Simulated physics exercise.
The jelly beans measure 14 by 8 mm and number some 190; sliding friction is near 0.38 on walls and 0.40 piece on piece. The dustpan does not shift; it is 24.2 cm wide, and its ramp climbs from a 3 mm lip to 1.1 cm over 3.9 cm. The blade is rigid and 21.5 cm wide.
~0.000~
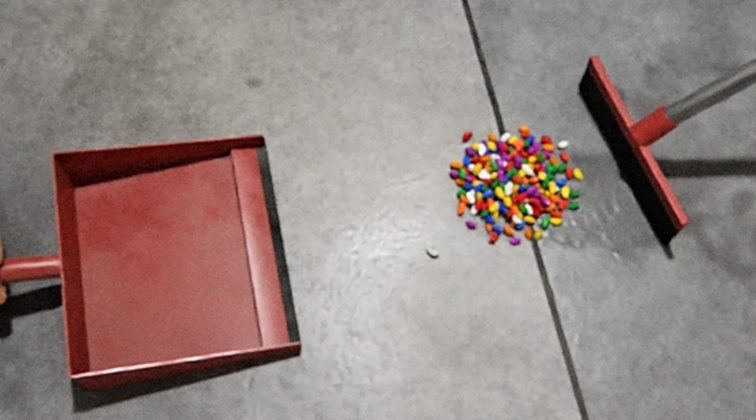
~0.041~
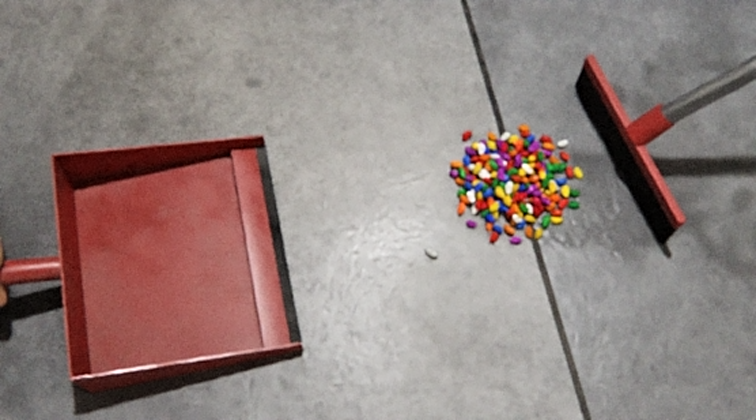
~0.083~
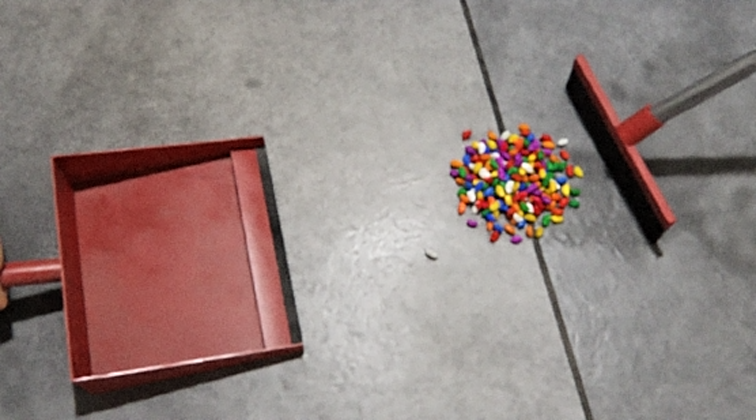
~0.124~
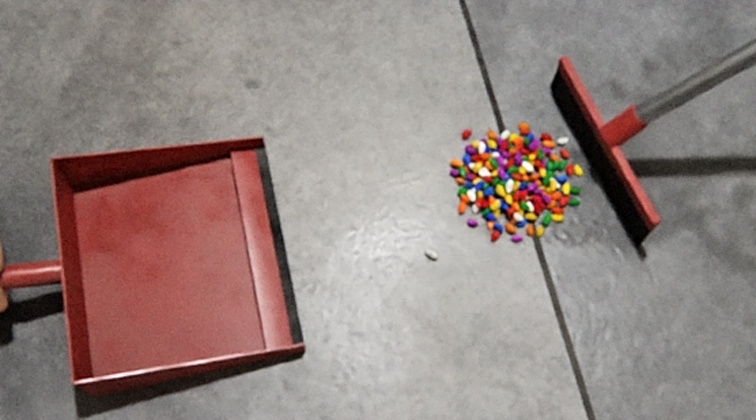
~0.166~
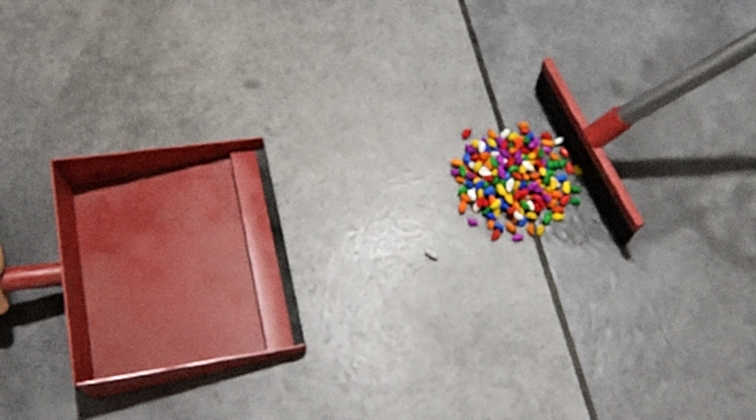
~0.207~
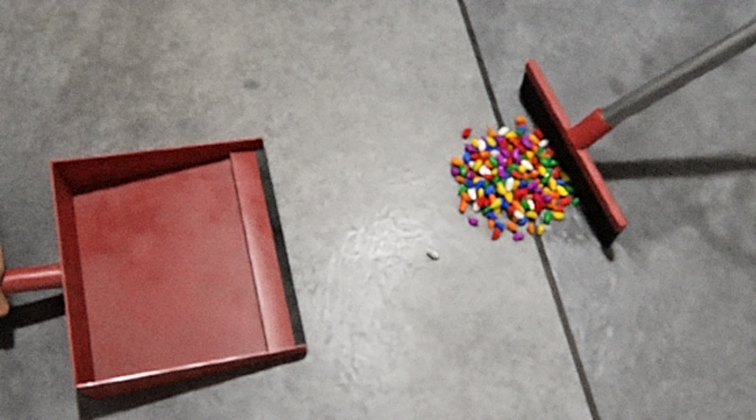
We see a red dustpan lying still on a grey floor, a hand at its handle, while a red-headed broom or squeegee slides left a short way and presses into the right edge of a multicoloured pile of jelly beans.
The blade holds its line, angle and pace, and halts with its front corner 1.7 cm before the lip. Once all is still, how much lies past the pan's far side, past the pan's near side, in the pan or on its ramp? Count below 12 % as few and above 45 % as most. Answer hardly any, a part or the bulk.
Past the pan's far side: Hardly any; past the pan's near side: Hardly any; in the pan or on its ramp: A part.
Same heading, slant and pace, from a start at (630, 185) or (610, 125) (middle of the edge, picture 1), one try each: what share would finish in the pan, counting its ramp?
Some 30 and 10 per cent.
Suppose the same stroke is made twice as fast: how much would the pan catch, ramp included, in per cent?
In that case some 35 per cent.
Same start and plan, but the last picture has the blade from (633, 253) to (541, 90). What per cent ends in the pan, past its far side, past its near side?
Pan 20, far 0, near 25.
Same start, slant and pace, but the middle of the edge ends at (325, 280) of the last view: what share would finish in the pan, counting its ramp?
About 30 per cent.
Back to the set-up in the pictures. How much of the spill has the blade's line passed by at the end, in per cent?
Some 10 per cent.
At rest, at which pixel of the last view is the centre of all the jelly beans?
Near (295, 237).
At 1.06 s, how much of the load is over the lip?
Near 20 per cent so far.
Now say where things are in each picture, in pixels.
The first picture shows blade from (681, 224) to (592, 64), moved 0.0 cm, 0 of the pieces shifted so far; middle of the pieces at (514, 185); pan at (165, 265).
The second picture shows blade from (678, 223) to (589, 64), moved 0.4 cm, 0 of the pieces shifted so far; middle of the pieces at (515, 184).
The third picture shows blade from (668, 223) to (578, 64), moved 1.5 cm, 0 of the pieces shifted so far; middle of the pieces at (515, 184).
The fourth picture shows blade from (652, 224) to (563, 65), moved 3.3 cm, 1 of the pieces shifted so far; middle of the pieces at (515, 183).
The fifth picture shows blade from (636, 225) to (546, 66), moved 5.1 cm, 2 of the pieces shifted so far; middle of the pieces at (515, 182).
The sixth picture shows blade from (620, 227) to (530, 68), moved 6.9 cm, 29 of the pieces shifted so far; middle of the pieces at (507, 176); pan at (167, 271). Its pace works out near 0.44 m/s, heading 2 degrees away from the viewer's side.
After 0.52 s, middle of the blade 19 cm from the lip; 0 % over the lip, far side 0 %, near side 0 %.
After 0.74 s, middle of the blade 9 cm from the lip; 0 % over the lip, far side 0 %, near side 0 %.
After 1.06 s, middle of the blade 4 cm from the lip; 20 % over the lip, far side 5 %, near side 5 %.
At rest (2.4 s), far side 5 %, near side 5 %, pan 20 %, in front of the lip or behind the blade 75 %.
